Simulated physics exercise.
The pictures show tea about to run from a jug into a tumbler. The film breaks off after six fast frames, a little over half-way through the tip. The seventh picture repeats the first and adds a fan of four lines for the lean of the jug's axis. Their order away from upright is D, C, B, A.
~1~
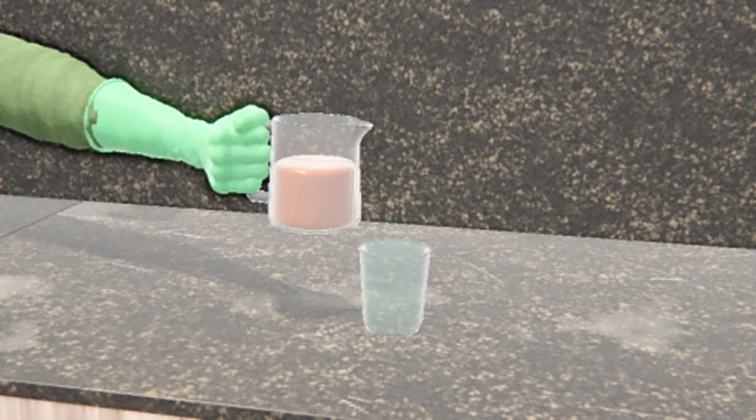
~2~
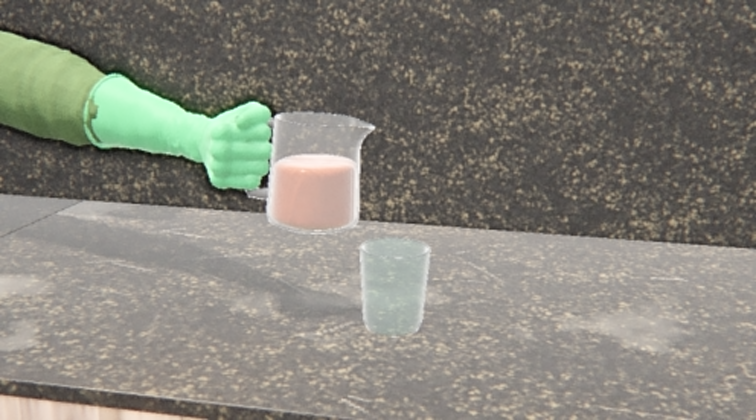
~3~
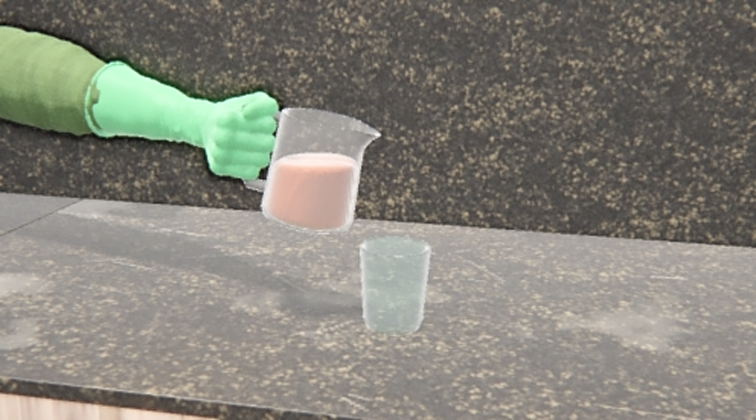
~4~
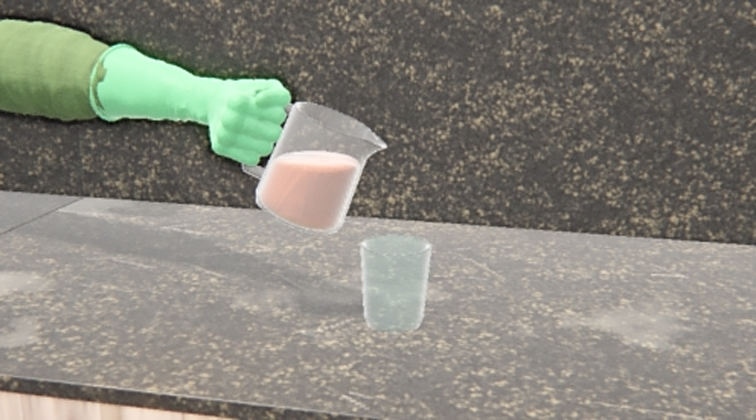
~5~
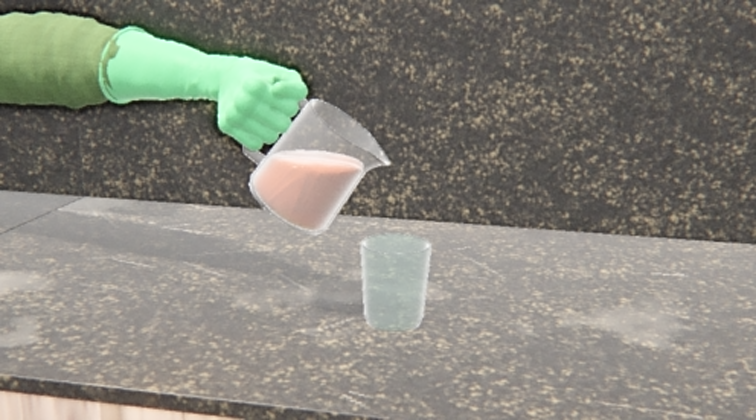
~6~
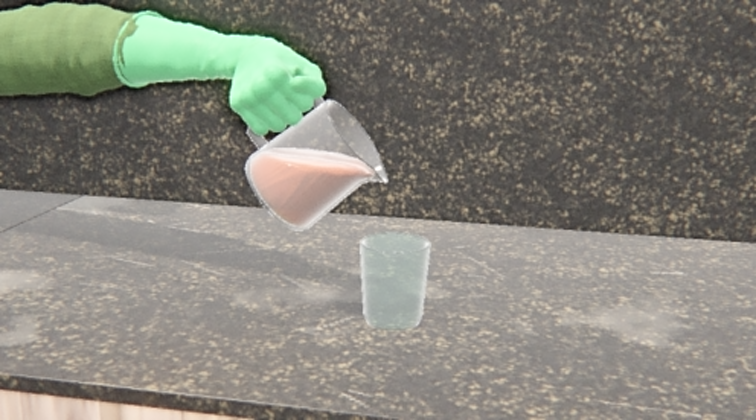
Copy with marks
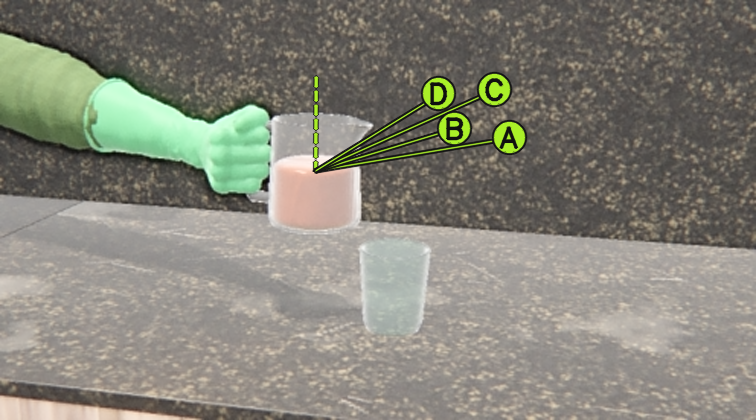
A green-gloved hand holds a clear jug of pinkish liquid upright above a speckled countertop, then tilts it steadily to the right, the liquid shifting toward the spout above an empty tumbler that stays still.
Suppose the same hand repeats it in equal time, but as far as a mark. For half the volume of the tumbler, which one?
The answer is tilt B.
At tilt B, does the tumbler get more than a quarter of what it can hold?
Yes, clearly.
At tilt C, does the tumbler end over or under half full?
Under half.
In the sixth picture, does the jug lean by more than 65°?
No, it does not.
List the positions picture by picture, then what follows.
The first picture shows upright, lip at (370, 126); rim of the tumbler round (395, 248); nothing has left yet.
The second picture shows tipped about 3°, lip at (373, 128); nothing has left yet.
The third picture shows tipped about 10°, lip at (378, 134); nothing has left yet.
The fourth picture shows tipped about 21°, lip at (384, 146); nothing has left yet.
The fifth picture shows tipped about 35°, lip at (388, 163); nothing has left yet.
The sixth picture shows tipped about 50°, lip at (386, 180); nothing has left yet.
On the marked copy, A at (492, 141); B at (438, 133); C at (479, 97); D at (424, 103).
Choosing A, the tumbler ends with about 71 % of what it can hold; 4 % of the tea is spilt.
Choosing B, the tumbler ends with about 52 % of what it can hold; 3 % of the tea is spilt.
Choosing C, the tumbler ends with about 32 % of what it can hold; 3 % of the tea is spilt.
Choosing D, the tumbler ends with about 17 % of what it can hold.
